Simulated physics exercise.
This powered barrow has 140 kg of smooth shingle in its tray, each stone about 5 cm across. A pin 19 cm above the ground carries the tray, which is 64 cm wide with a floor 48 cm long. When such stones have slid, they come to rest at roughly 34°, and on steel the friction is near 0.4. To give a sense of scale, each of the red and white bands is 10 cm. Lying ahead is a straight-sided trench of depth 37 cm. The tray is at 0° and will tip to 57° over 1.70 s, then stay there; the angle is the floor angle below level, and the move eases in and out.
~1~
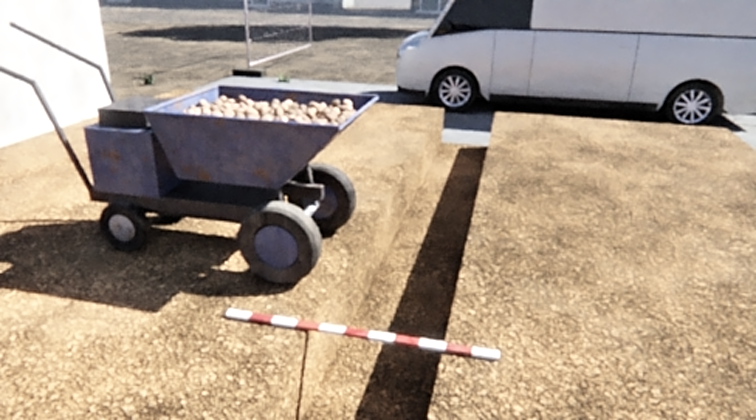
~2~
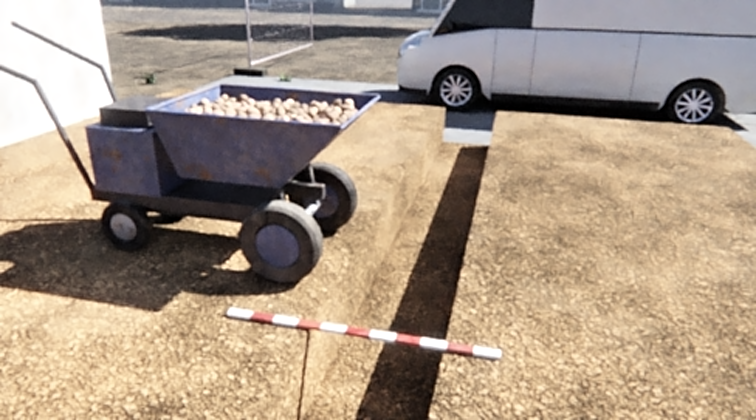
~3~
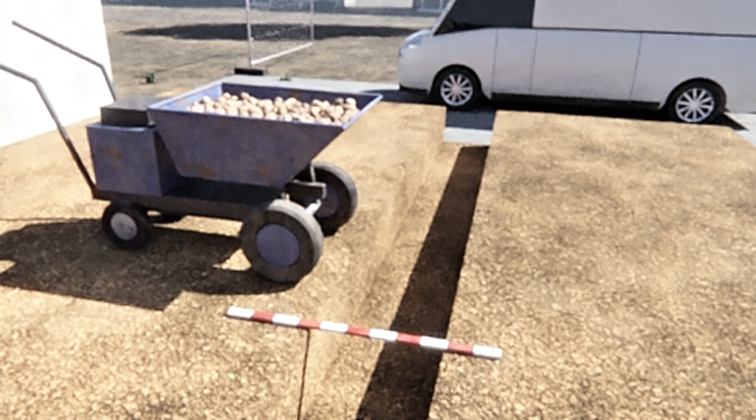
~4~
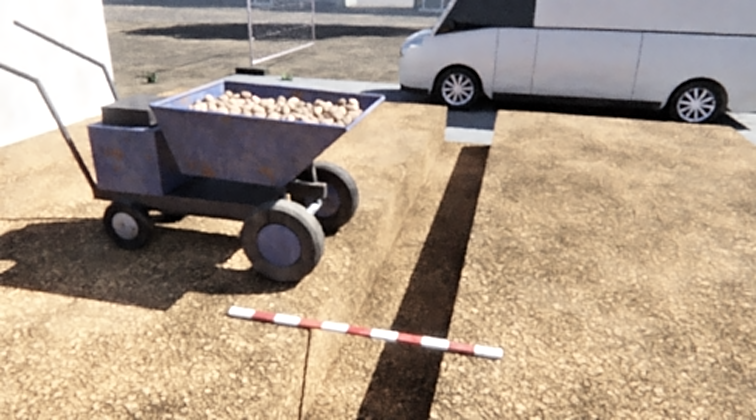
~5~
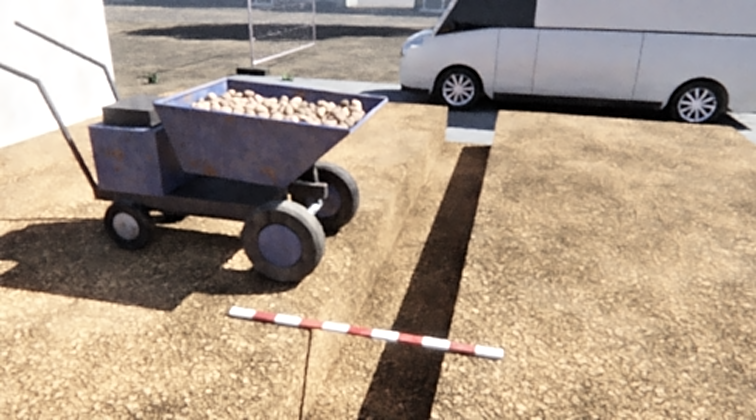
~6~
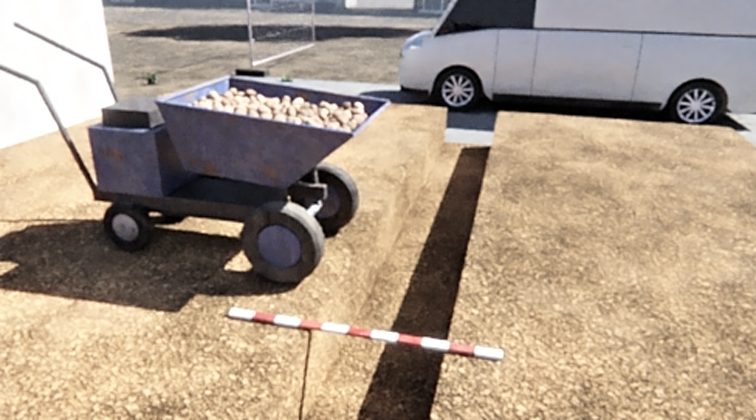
On sunlit gravelly ground beside a narrow straight trench, a powered barrow heaped with rounded stones stands near a red and white banded pole, its tray tilting very slightly, while a white van stays parked behind.
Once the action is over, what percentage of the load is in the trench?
About 59 in every hundred.
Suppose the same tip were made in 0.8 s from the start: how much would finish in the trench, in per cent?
It would be near 50 per cent.
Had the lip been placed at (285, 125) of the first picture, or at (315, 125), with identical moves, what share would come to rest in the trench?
The first gives about 100 percent and the second about 85 percent.
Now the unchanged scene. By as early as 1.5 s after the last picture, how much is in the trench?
Some 15 per cent.
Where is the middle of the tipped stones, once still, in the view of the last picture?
The middle should be near (449, 315).
Then, 1.0 s after the last picture the floor is at 48°, 100 % in the tray; the foremost stones are at (423, 200).
Then, 1.5 s after the last picture the floor is at 57°, 67 % in the tray, 16 % in the trench, 17 % past the trench; the foremost stones are at (527, 281).
Then, 1.9 s after the last picture the floor is at 57°, 38 % in the tray, 25 % in the trench, 37 % past the trench; the foremost stones are at (612, 289).
Then, 3.8 s after the last picture the floor is at 57°, 0 % in the tray, 59 % in the trench, 41 % past the trench; the foremost stones are at (662, 287).
